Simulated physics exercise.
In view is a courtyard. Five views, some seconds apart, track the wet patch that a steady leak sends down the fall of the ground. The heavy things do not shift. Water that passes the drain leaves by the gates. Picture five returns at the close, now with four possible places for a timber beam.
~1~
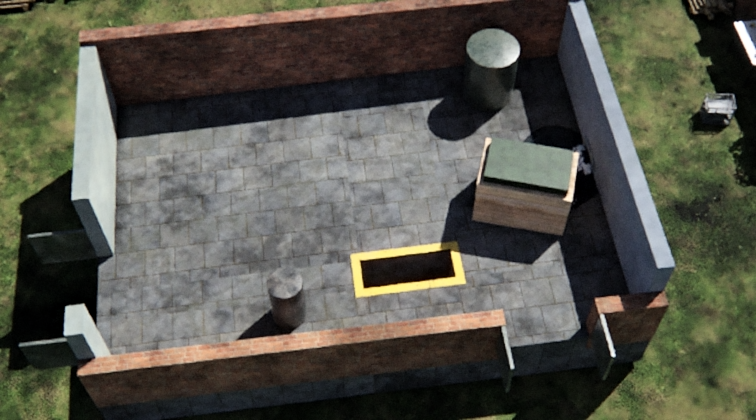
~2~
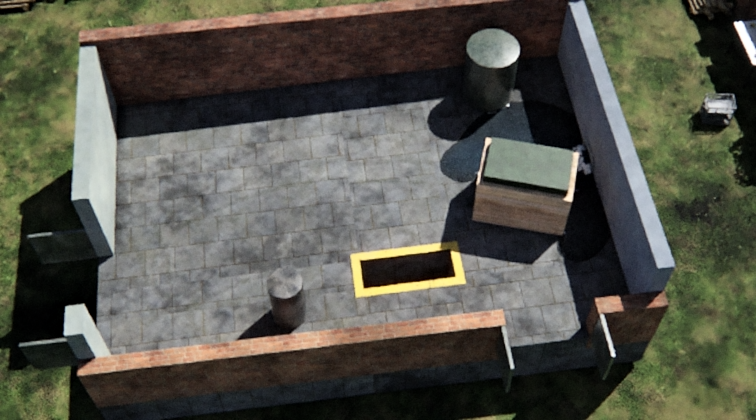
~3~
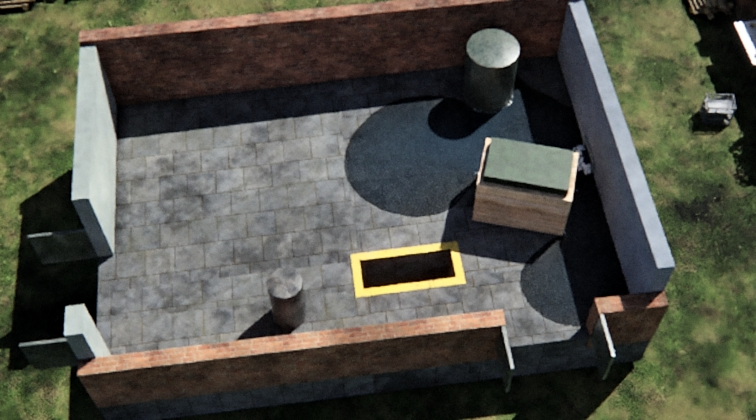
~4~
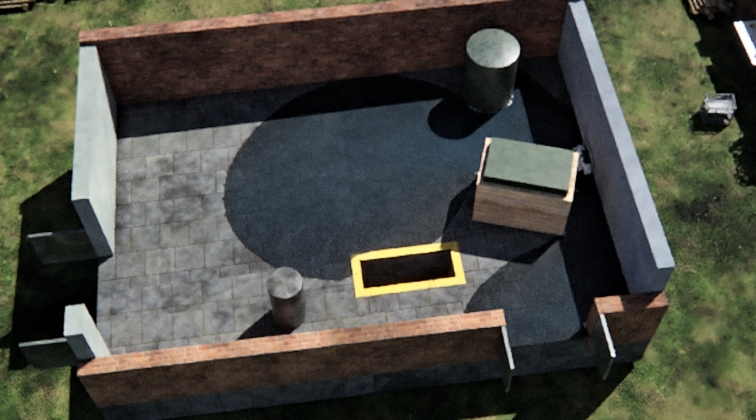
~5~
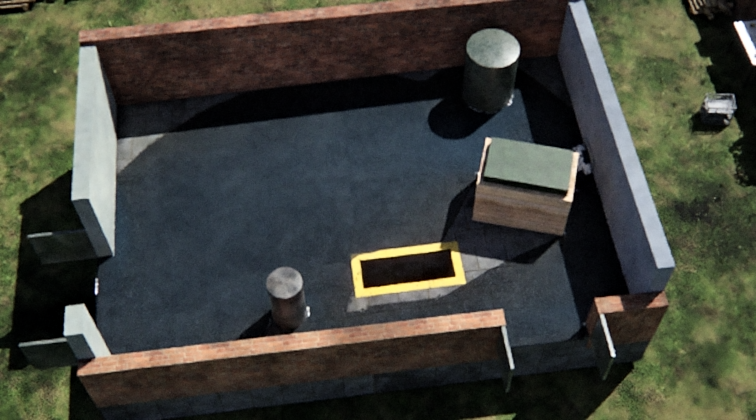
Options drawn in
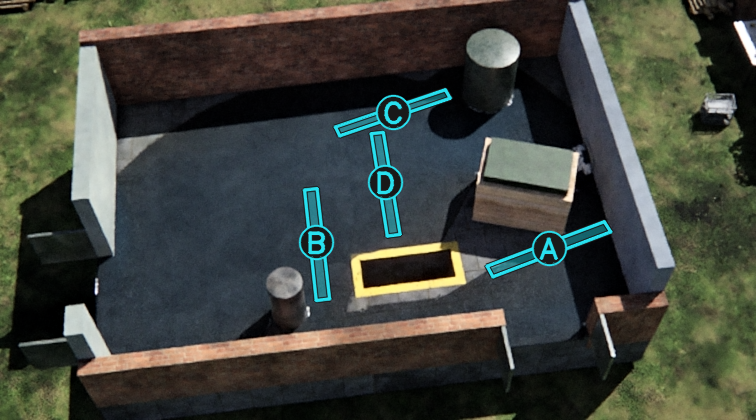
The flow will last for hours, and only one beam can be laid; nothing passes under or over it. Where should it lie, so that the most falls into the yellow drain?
Use place D.
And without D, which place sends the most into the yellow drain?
B it is.
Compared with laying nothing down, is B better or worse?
It is better.
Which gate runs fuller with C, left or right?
The left gate.
On the marked copy, A from (490, 271) to (607, 226); B from (322, 299) to (310, 189); C from (337, 131) to (447, 93); D from (393, 235) to (377, 133).
With A, about 5 % of the stream goes into the yellow drain, about 95 % out by the gates.
With B, about 13 % of the stream goes into the yellow drain, about 87 % out by the gates.
With C, about 5 % of the stream goes into the yellow drain, about 95 % out by the gates.
With D, about 40 % of the stream goes into the yellow drain, about 60 % out by the gates.
